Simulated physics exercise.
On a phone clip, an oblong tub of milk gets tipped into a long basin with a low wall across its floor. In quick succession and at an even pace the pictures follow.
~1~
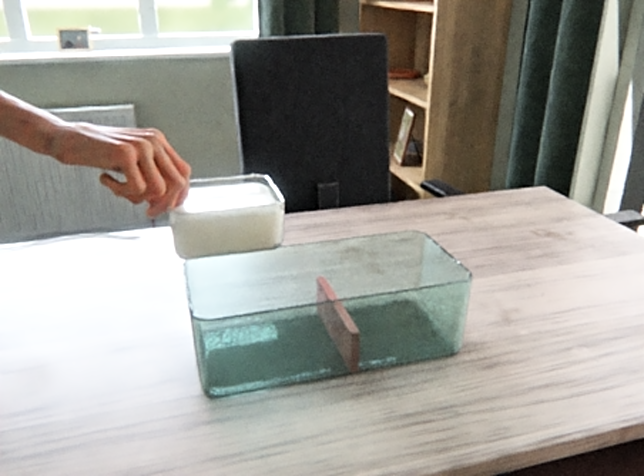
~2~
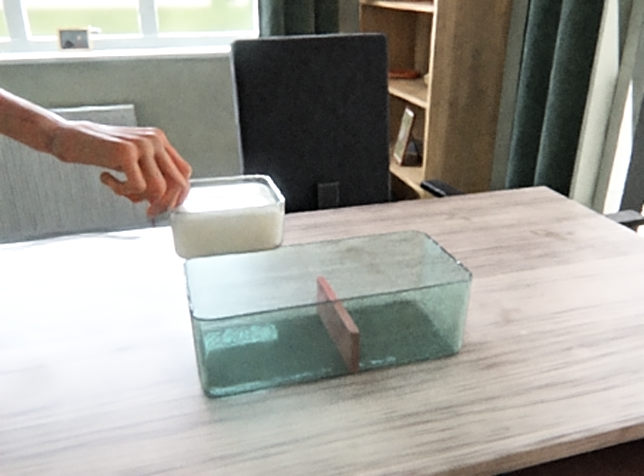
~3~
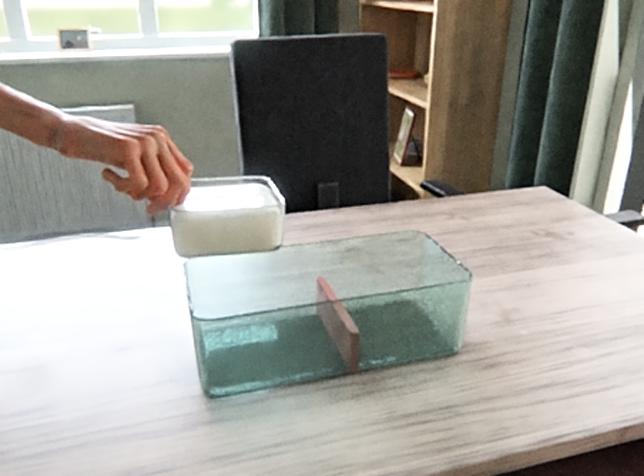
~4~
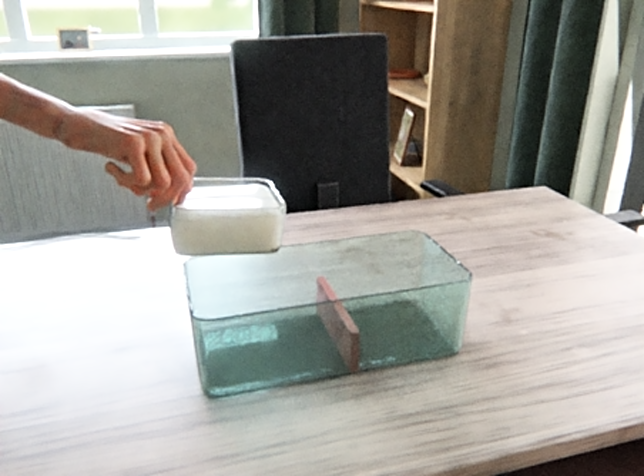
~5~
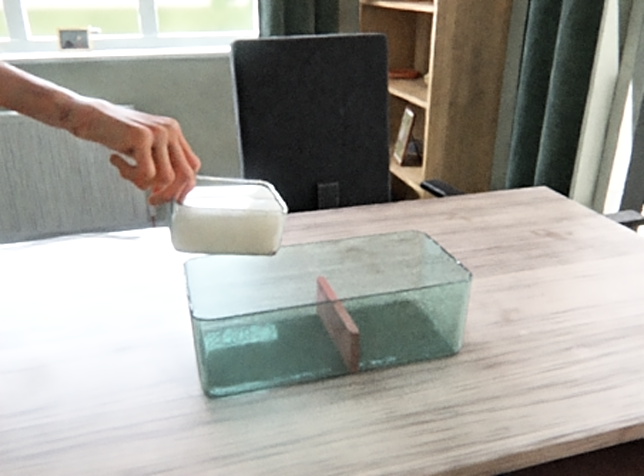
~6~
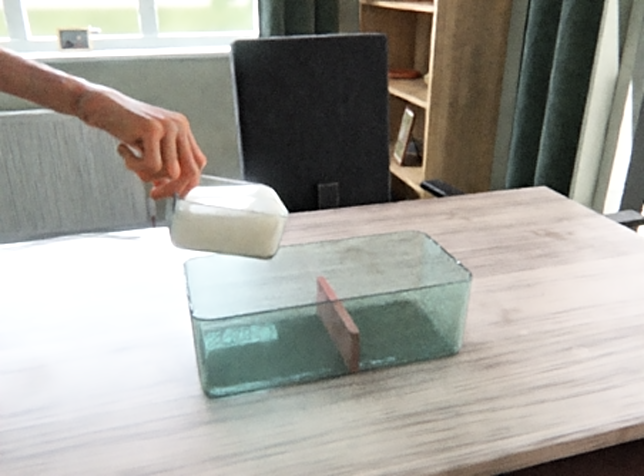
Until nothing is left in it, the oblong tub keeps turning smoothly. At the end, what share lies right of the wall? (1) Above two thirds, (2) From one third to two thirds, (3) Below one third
3.
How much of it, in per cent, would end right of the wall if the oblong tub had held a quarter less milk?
About 0 percent.
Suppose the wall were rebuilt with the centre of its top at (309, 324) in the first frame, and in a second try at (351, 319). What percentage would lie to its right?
70 % and 10 %, roughly.
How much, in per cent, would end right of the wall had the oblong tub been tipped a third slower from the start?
Roughly 10 per cent ends up there.
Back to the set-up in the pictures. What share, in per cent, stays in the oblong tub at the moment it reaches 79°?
Looks like roughly 25 percent is still held.
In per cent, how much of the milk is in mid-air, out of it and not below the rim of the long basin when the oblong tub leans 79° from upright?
Around 30 in a hundred.
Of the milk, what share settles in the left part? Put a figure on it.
Roughly 95 percent of it.
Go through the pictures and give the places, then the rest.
Tilt 0°; pouring edge (275, 189); surface from (169, 204) to (272, 194); the long basin's rim runs from (187, 289) to (447, 253); the wall's top is at (336, 303), in the first frame.
Tilt 1°; pouring edge (275, 190); surface from (170, 204) to (273, 194), in the second frame.
Tilt 3°; pouring edge (276, 192); surface from (171, 203) to (273, 195), in the third frame.
Tilt 6°; pouring edge (277, 194); surface from (171, 203) to (274, 196), in the fourth frame.
Tilt 10°; pouring edge (278, 198); surface from (171, 203) to (276, 196), in the fifth frame.
Tilt 15°; pouring edge (279, 203); surface from (173, 202) to (278, 197); 1 per cent is over the edge, in the sixth frame.
A moment on, the oblong tub is tipped on its side and 26 per cent is still to pour, 40 is left of the wall and 3 right of it.
Next, the oblong tub is tipped right over and 3 per cent is still to pour, 86 is left of the wall and 4 right of it.
Then the oblong tub is tipped right over and 0 per cent is still to pour, 93 is left of the wall and 4 right of it.
Later the oblong tub is tipped right over and 0 per cent is still to pour, 93 is left of the wall and 5 right of it.
Finally, 93 per cent lies left of the wall, 4 right of it and 3 outside.
